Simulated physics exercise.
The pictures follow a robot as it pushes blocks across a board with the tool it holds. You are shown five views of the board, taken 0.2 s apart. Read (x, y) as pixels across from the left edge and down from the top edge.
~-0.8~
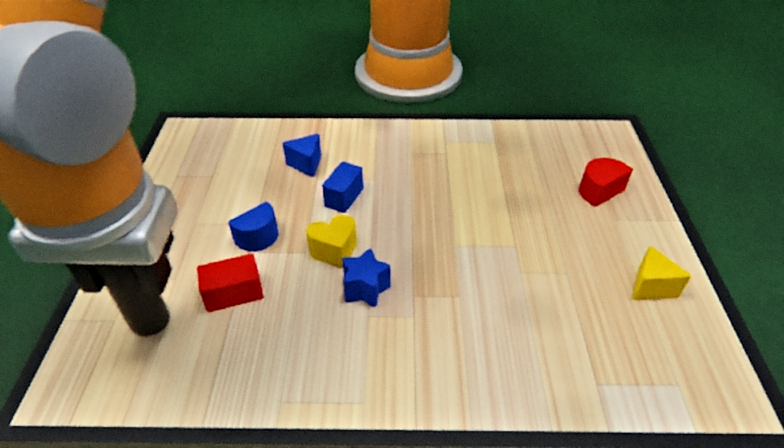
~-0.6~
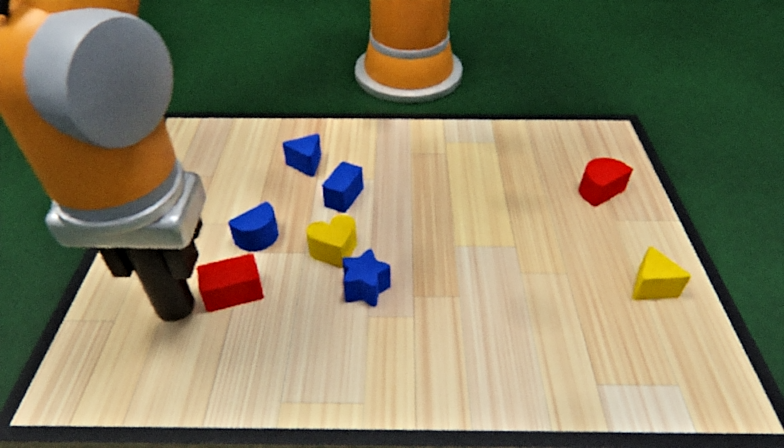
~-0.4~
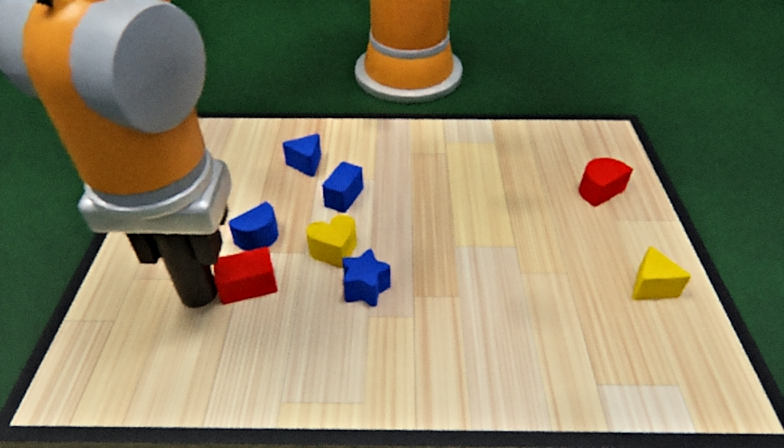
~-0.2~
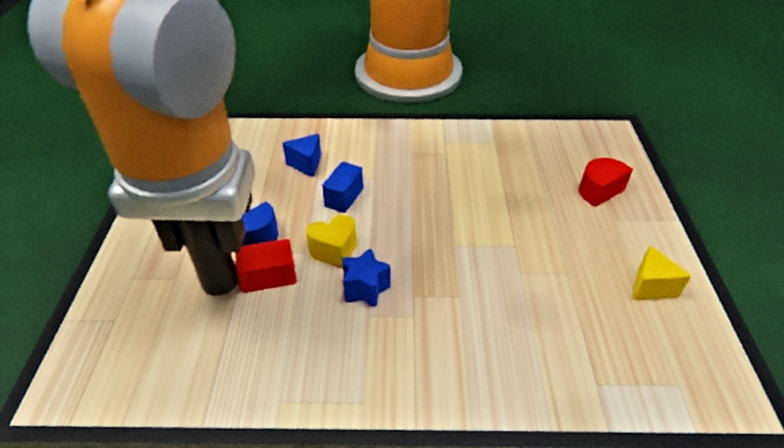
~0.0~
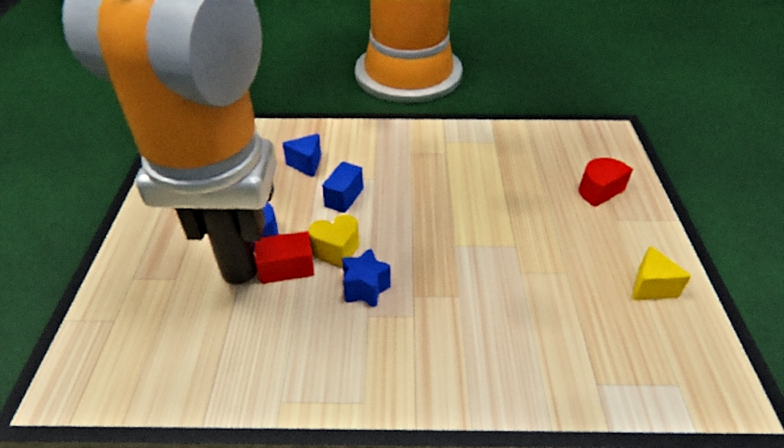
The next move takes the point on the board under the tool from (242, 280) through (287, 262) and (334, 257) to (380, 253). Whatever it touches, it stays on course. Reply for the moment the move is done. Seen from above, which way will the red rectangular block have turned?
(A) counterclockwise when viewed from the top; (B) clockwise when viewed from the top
A
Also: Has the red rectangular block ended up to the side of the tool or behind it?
No, it doesn't check out.
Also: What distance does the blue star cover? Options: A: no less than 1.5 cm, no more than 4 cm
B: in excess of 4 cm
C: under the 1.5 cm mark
That would be C.
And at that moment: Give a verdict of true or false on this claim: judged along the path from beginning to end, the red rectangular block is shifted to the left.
My answer: True.
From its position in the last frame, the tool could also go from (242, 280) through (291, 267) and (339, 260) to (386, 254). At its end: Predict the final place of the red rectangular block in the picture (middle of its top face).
Near (408, 206).
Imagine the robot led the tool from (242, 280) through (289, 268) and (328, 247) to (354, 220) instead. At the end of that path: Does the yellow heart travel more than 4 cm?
Answer: Yes.
The first path, step by step. One third of the way, tool (285, 253); red rectangular block (325, 226), turned 15° anticlockwise; yellow heart (369, 217), turned 40° clockwise.
Two thirds of the way, tool (333, 248); red rectangular block (369, 217), turned 25° anticlockwise; yellow heart (408, 202), turned 25° clockwise.
At the end, tool (380, 244); red rectangular block (409, 208), turned 45° anticlockwise; yellow heart (438, 187); blue star unmoved.
